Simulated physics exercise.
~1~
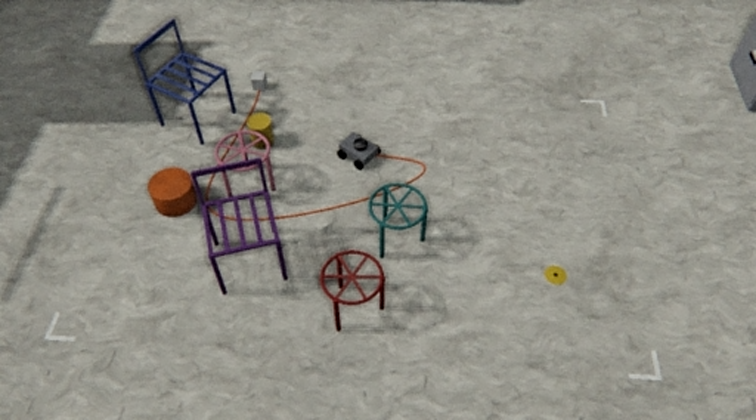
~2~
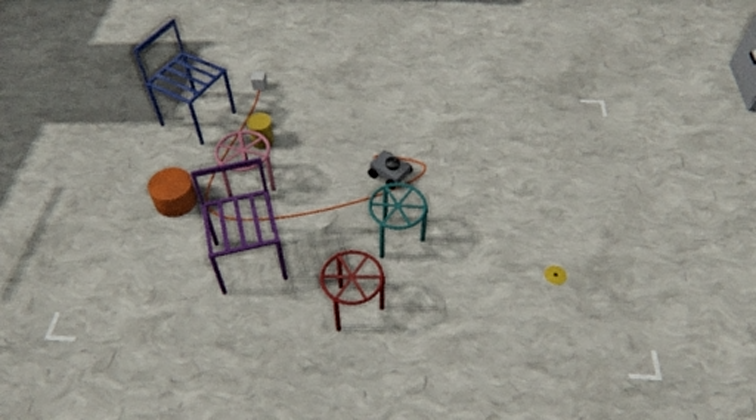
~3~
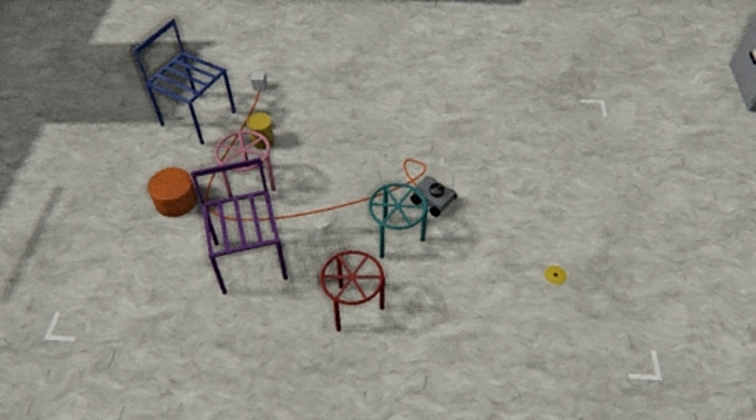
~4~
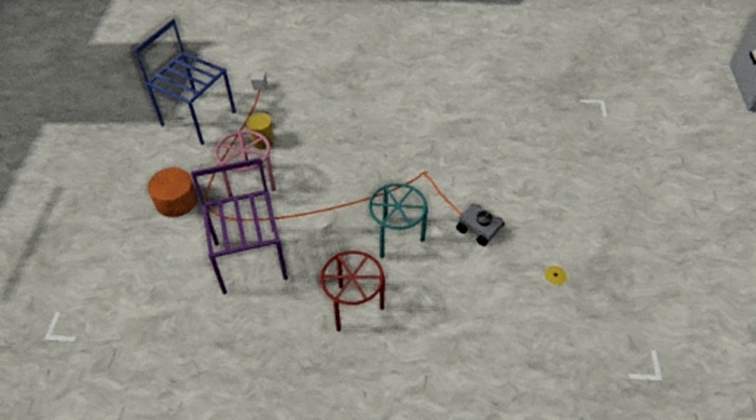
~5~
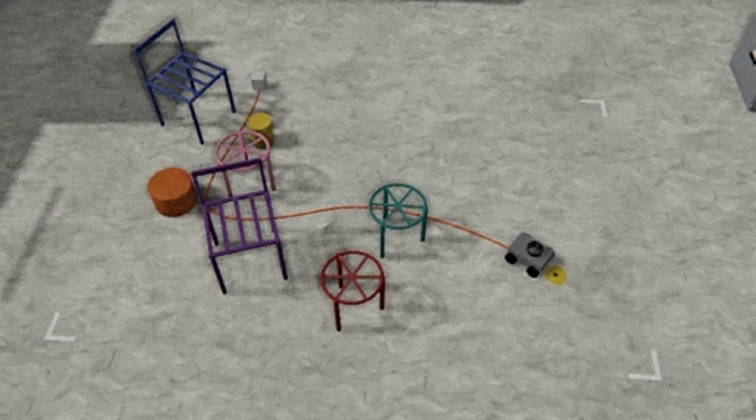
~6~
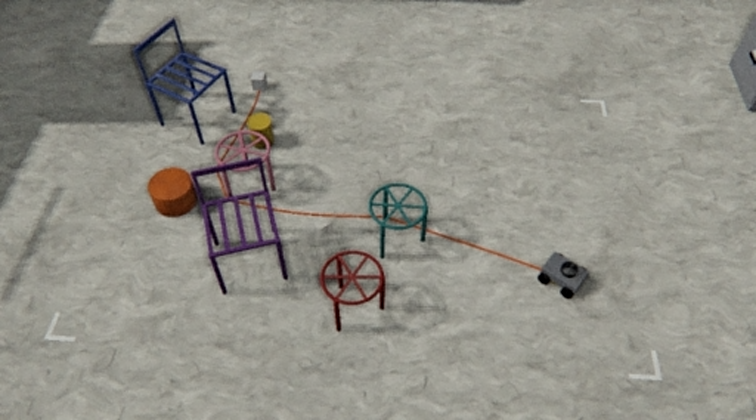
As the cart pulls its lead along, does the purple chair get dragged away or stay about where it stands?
The purple chair stays about where it stands, hardly stirring as the cart drives to the yellow mark.
On a pale floor, a small cart pulls an orange lead rightward onto a yellow mark.
